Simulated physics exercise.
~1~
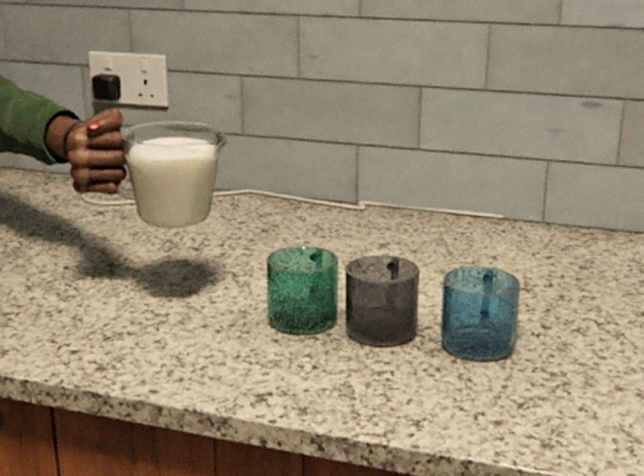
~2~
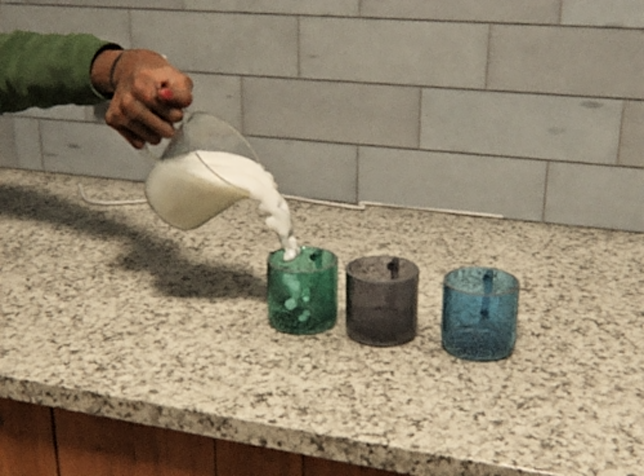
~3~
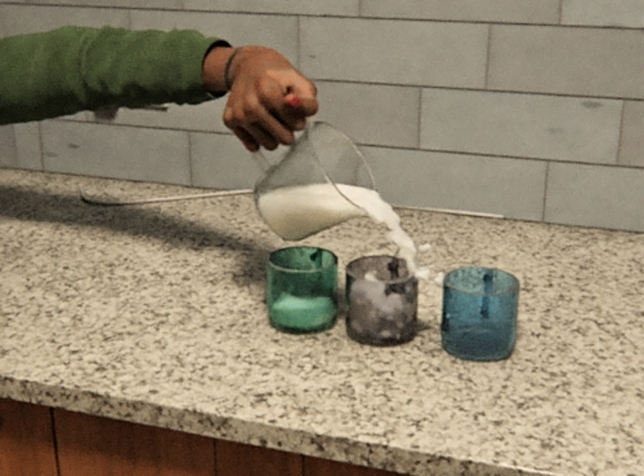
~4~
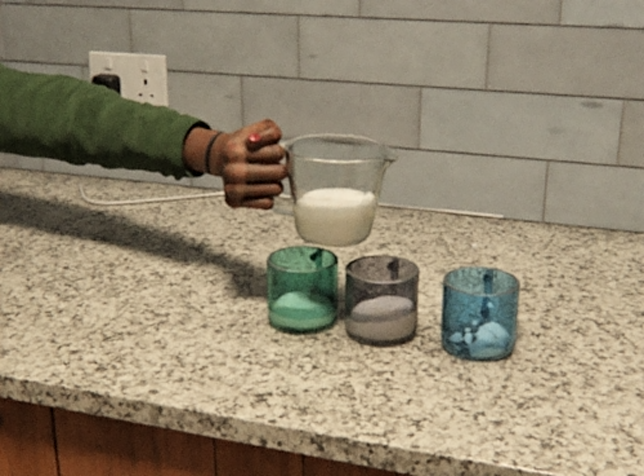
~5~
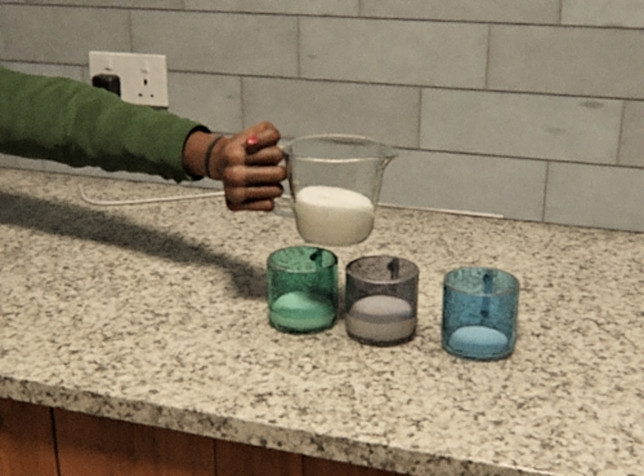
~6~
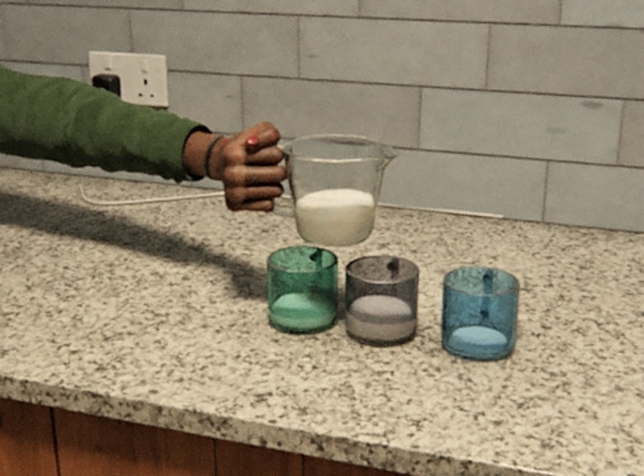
A hand held a clear measuring jug of milk, tipped it over the green mug and swept right, pouring into the dark mug and the blue one, then tilted it upright, leaving some milk in all three mugs and the rest in the jug.
